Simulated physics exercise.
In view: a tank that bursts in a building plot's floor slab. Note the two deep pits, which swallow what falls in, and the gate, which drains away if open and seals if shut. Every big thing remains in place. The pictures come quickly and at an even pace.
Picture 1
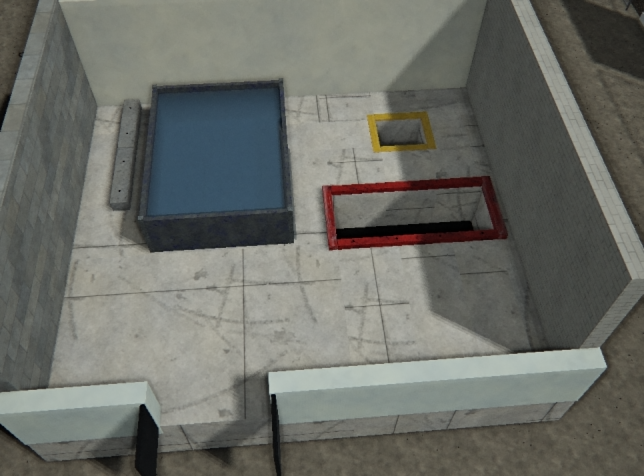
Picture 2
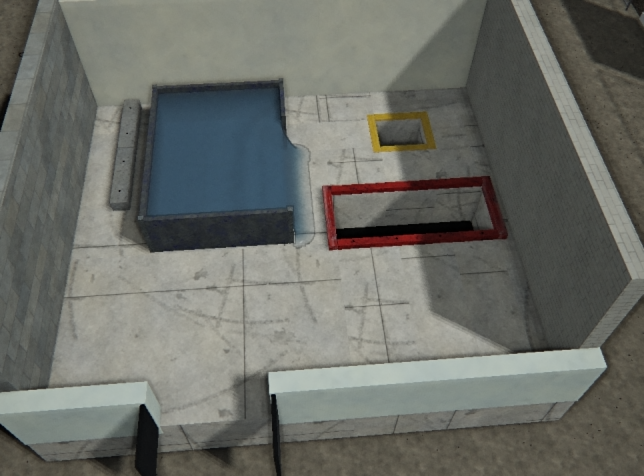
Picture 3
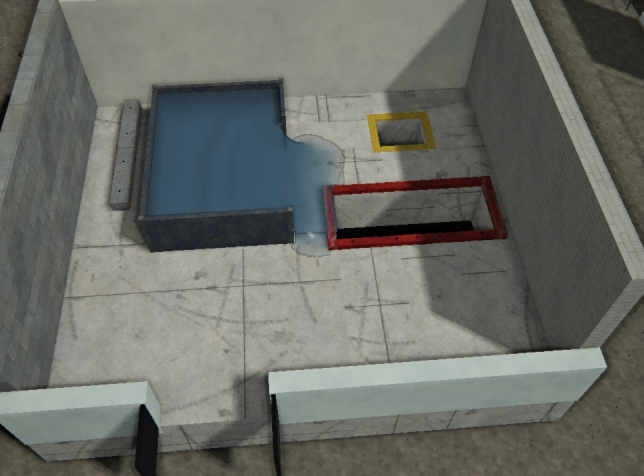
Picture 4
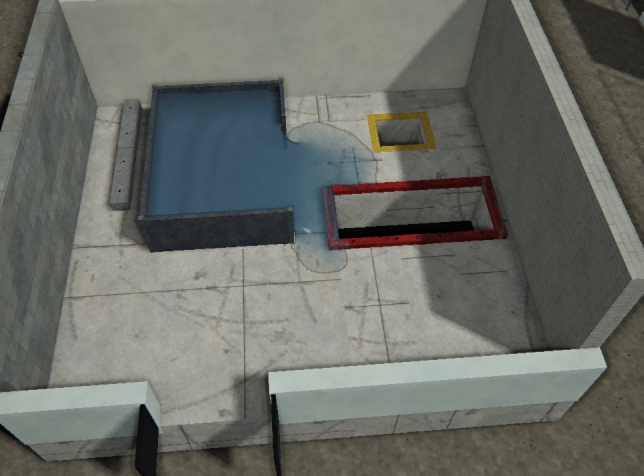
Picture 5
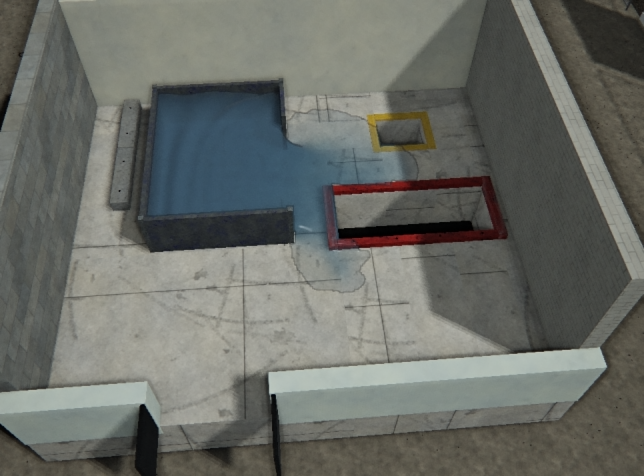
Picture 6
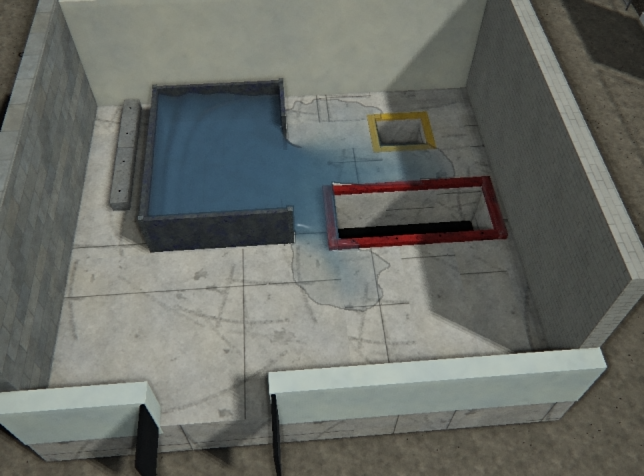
On a walled concrete floor slab, a tank's right side opens and water pours out, spreading around the red-rimmed pit.
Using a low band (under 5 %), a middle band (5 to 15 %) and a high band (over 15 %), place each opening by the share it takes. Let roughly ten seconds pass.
The gate is in the low band; the red pit is in the high band; the yellow pit is in the high band.
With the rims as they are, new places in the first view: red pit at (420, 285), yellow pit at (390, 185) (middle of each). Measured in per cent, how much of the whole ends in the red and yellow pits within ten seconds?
Per cent, approx.: Red 8, yellow 40.
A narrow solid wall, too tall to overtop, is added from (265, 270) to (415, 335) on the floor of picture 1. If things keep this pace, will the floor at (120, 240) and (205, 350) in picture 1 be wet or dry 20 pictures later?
In turn, the first is spared and the second spared.
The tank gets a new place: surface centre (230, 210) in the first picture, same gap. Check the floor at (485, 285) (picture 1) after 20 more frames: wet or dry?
Outcome at the given point: Swamped.
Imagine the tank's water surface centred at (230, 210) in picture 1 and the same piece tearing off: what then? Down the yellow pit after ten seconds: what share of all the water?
I'd put the yellow pit at 4 % of the whole.
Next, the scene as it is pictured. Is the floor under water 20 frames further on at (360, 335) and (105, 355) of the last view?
Soaked, untouched.
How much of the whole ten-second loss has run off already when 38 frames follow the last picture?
Share gone: About 85 %.
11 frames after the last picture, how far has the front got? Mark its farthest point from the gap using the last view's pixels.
The farthest wet spot is near (517, 378).
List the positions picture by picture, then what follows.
The water tank at (218, 148) is whole and still, in the first picture.
The front is at (294, 147), out from the gap at (286, 181), in the second picture.
Water pours out at (286, 184) and has run to (320, 251), in the third picture.
Water pours out at (286, 185) and has run to (346, 136), in the fourth picture.
The front is at (408, 158), out from the gap at (286, 185), in the fifth picture.
Water pours out at (286, 185) and has run to (445, 162), in the sixth picture.
A moment on, water covers 30 % of the floor; the gate 0 %, the red pit 11 %, the yellow pit 3 %.
Next, water covers 45 % of the floor; the gate 0 %, the red pit 18 %, the yellow pit 6 %.
Then, water covers 50 % of the floor; the gate 0 %, the red pit 23 %, the yellow pit 12 %.
Later, water covers 70 % of the floor; the gate 1 %, the red pit 25 %, the yellow pit 20 %.
In the end, water covers 85 % of the floor; the gate 3 %, the red pit 25 %, the yellow pit 24 %.
